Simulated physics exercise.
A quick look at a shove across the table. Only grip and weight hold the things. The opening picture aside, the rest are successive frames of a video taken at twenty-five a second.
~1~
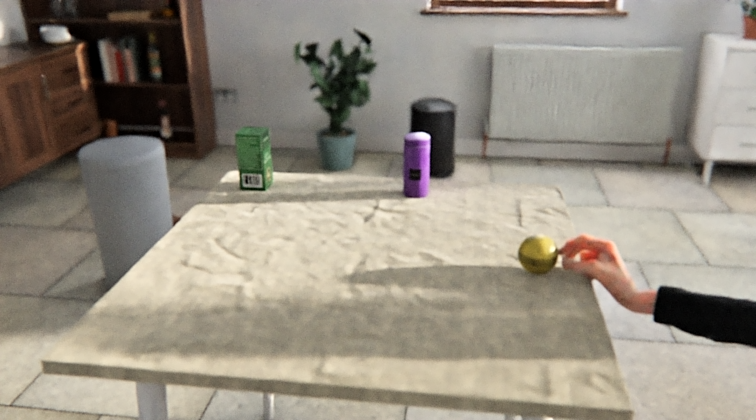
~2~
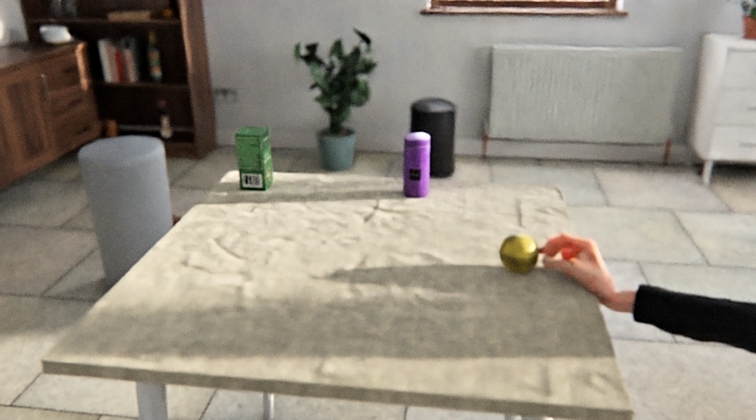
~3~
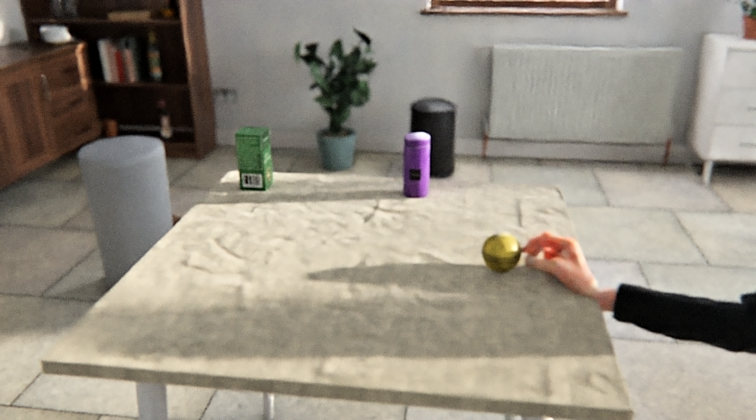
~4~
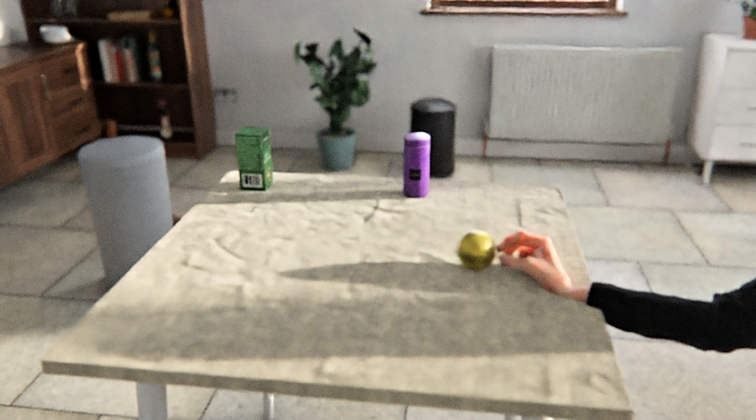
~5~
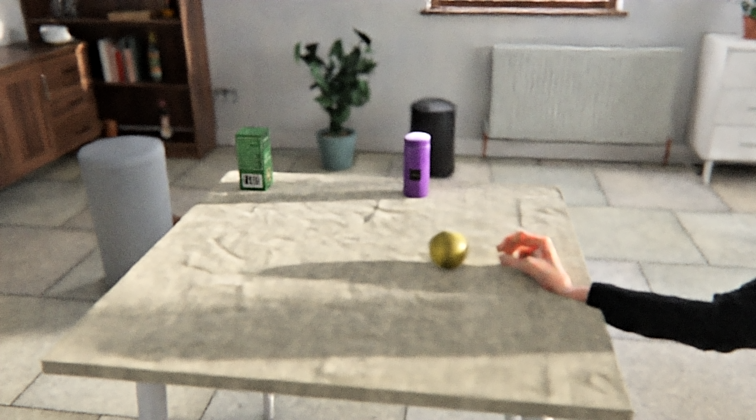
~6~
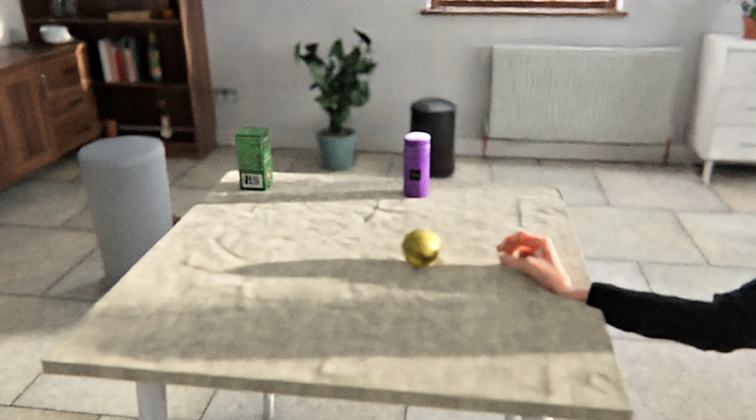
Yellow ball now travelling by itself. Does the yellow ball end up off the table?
I think it will part with the table.
Then, 0.30 s after the last picture, yellow ball rolled well along near (233, 237).
Then, 0.70 s after the last picture, yellow ball now off the table.
By the end, off the table, yellow ball.
